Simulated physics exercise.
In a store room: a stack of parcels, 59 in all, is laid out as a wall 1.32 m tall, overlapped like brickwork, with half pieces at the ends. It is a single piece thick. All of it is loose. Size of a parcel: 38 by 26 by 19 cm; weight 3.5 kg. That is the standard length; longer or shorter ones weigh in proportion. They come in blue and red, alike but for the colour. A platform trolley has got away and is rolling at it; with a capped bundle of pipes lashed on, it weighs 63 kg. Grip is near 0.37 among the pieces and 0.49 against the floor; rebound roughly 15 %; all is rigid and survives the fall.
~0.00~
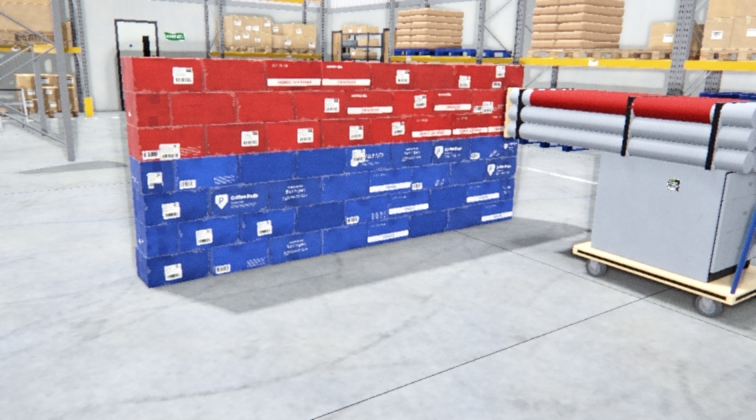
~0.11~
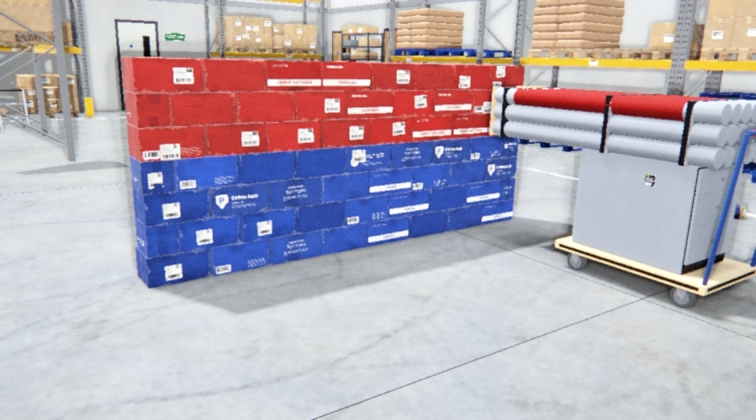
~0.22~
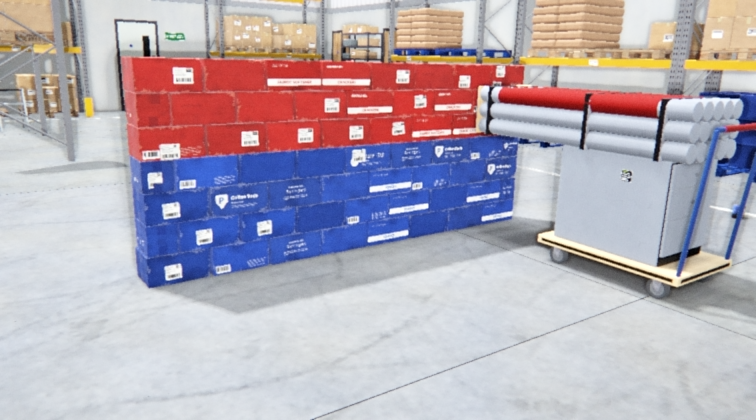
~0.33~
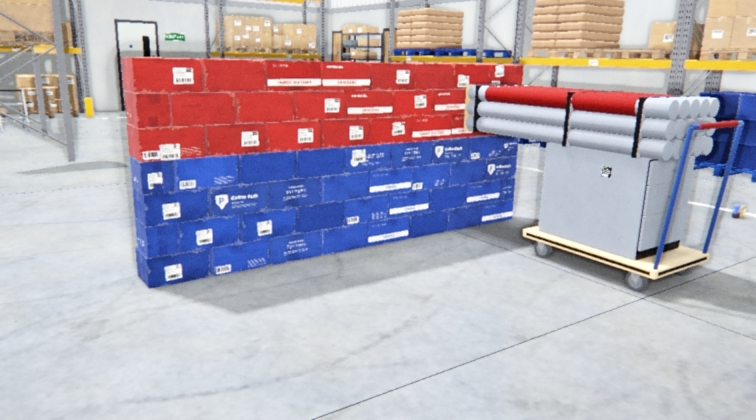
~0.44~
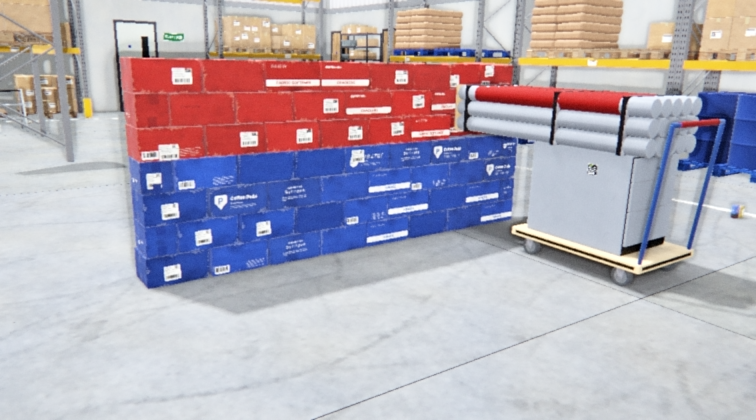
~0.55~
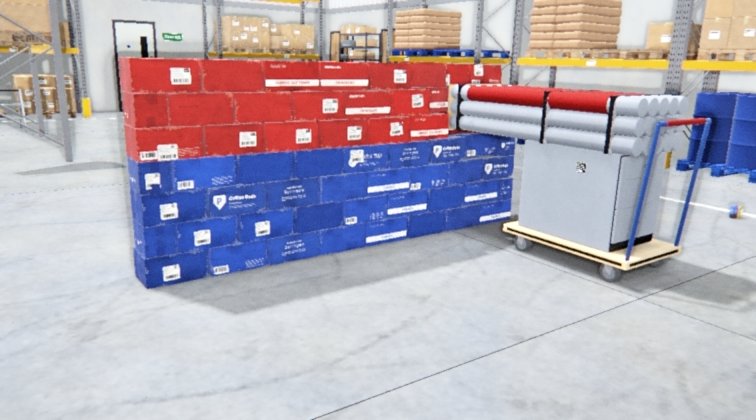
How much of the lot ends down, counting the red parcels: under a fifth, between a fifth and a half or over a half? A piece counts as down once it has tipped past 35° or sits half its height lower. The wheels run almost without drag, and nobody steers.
It comes to from a fifth to a half.
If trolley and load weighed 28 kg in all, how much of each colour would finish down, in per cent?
In that case blue 0, red 30 per cent.
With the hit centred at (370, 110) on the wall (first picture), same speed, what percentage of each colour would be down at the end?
Then blue 0, red 40 per cent.
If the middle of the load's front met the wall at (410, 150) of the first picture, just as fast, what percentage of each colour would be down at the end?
Then blue 0, red 0 per cent.
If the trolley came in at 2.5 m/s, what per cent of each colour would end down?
Then blue 0, red 30 per cent.
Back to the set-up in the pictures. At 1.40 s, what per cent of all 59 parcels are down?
15 per cent by then.
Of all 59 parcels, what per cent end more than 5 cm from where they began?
It is 15 per cent.
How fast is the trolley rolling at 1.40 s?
Near 0.2 m/s.
By 0.72 s, load 28 cm past the wall's line, still rolling; none of the 25 red parcels down (0 of 59 in all colours); top red parcel unmoved.
By 0.98 s, load 37 cm past the wall's line, still rolling; 8 of the 25 red parcels down (8 of 59 in all colours); top red parcel unmoved.
By 1.40 s, load 48 cm past the wall's line, still rolling; 8 of the 25 red parcels down (9 of 59 in all colours); top red parcel unmoved.
When it is over (2.4 s), load 62 cm past the wall's line, still rolling; 8 of the 25 red parcels down (9 of 59 in all colours); top red parcel unmoved; top blue parcel unmoved. That is 32 per cent. In pixels of the last frame, middles, top red parcel near (335, 76), top blue parcel near (149, 174).
